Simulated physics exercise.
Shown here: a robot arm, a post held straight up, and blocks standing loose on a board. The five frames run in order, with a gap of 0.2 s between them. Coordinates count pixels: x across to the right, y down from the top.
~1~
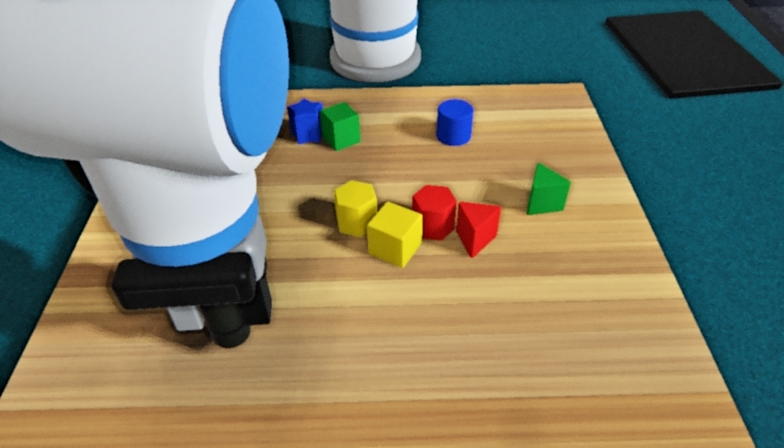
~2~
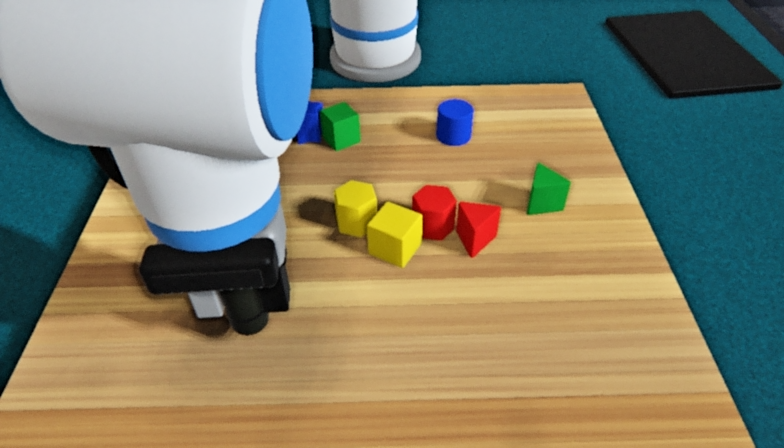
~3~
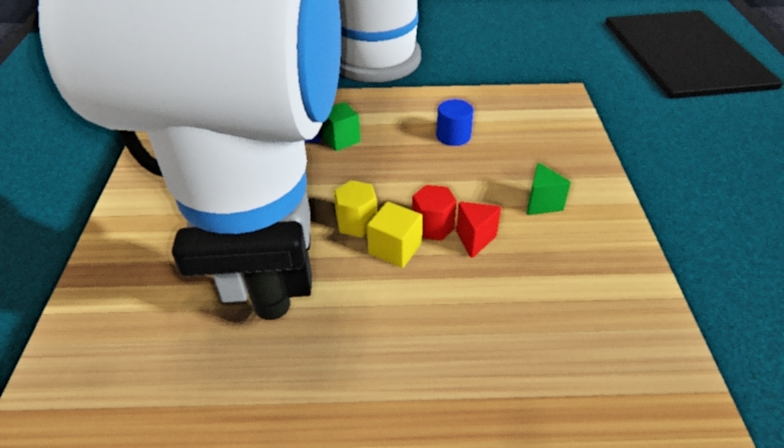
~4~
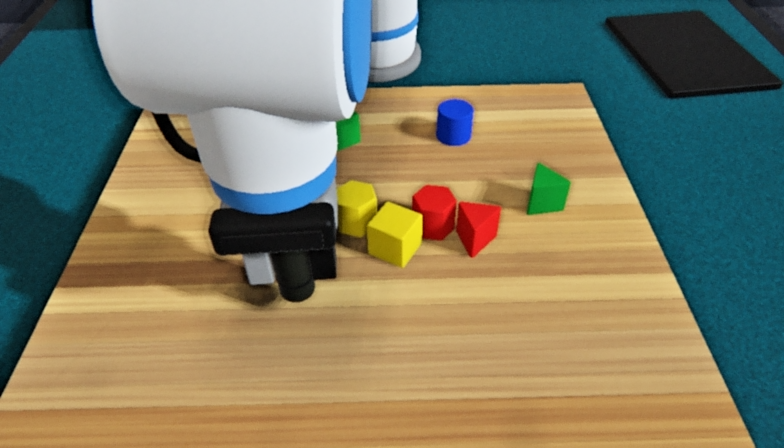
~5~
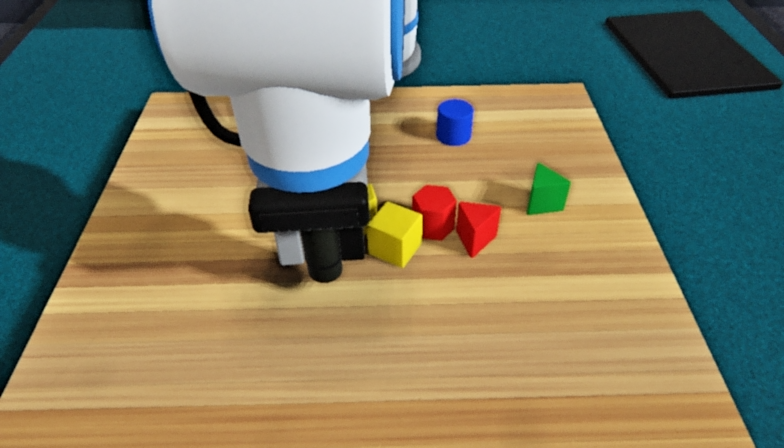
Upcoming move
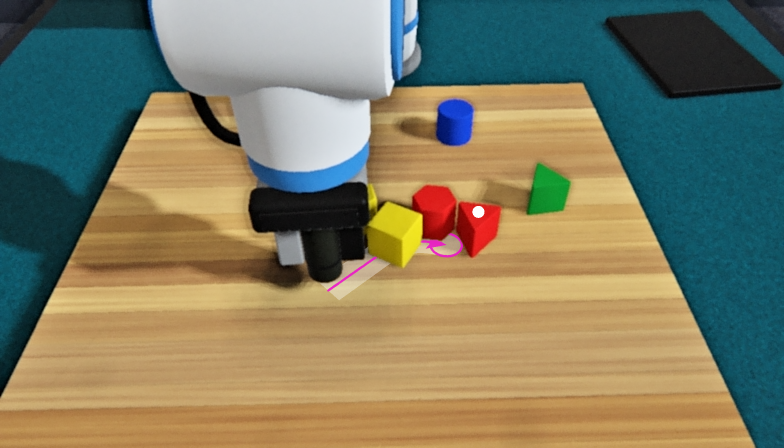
A white robot arm with blue bands, gripping a dark upright post, glides steadily rightward and slightly away over a wooden board on a teal surface, seen from above by a still camera. Yellow and red blocks sit mid-board, with a green triangle to the right and blue and green blocks behind. The arm progressively covers the rear-left blocks, then mostly hides the yellow six-sided one, while the visible blocks stay still.
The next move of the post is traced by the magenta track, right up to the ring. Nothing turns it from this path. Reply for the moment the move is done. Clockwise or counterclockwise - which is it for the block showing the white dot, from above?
I'd predict that, seen from above, the block showing the white dot rotates clockwise.
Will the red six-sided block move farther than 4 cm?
Yes - that is the case.
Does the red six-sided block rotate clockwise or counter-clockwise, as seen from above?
Anticlockwise.
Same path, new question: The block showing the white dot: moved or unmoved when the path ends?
Gets moved.
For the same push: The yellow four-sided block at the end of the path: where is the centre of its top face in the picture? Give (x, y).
It should be at about (466, 195).
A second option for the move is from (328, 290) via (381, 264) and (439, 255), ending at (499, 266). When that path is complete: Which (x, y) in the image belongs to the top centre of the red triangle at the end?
Its top middle: (504, 213).
The drawn path runs from (328, 290) over (365, 265) and (401, 244) to (446, 245); the dot is on the red triangle.
The first path, step by step. One third of the way, post (365, 245); nothing pushed yet.
Two thirds of the way, post (402, 225); yellow four-sided block (432, 201), turned 25° clockwise; red six-sided block (461, 184), turned 15° anticlockwise; red triangle (485, 212), turned 30° clockwise.
At the end, post (448, 226); yellow six-sided block not moved; yellow four-sided block (466, 195); red six-sided block (482, 172), turned 40° anticlockwise; red triangle (494, 211), turned 50° clockwise.
